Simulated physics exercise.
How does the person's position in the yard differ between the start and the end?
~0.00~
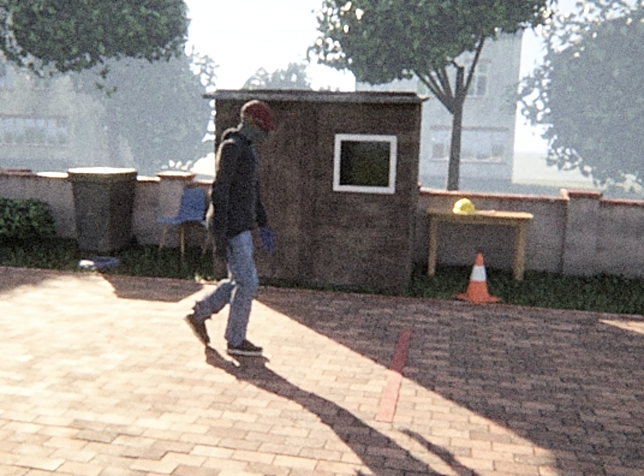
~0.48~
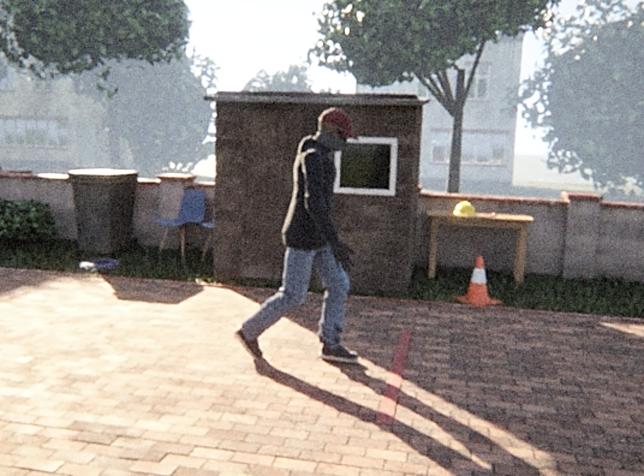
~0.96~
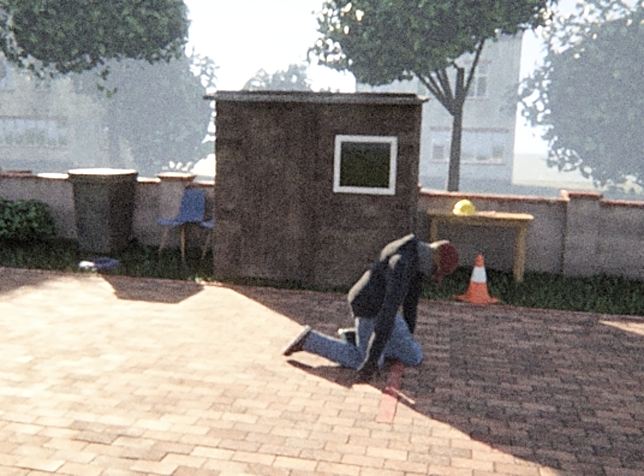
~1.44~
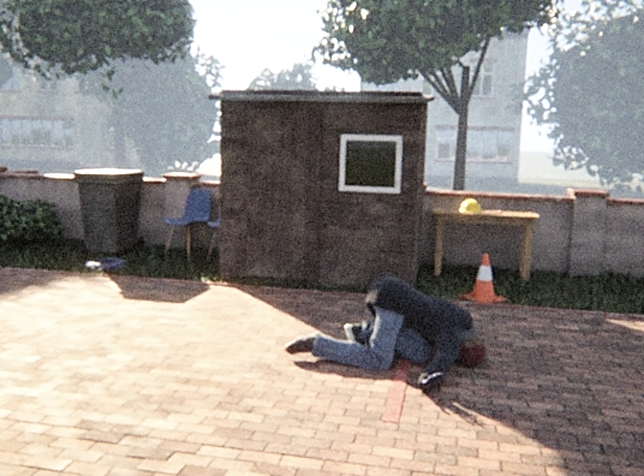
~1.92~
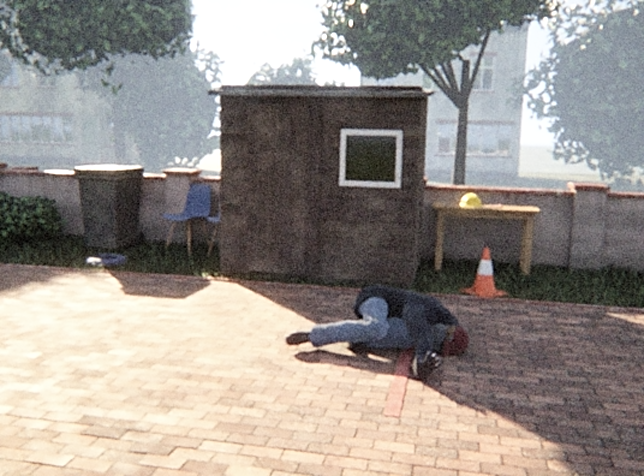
At the start the person is upright and walking in front of the left part of the shed. By the end the person is lying on the bricks farther to the right, with head and chest past the red strip and hips short of it.
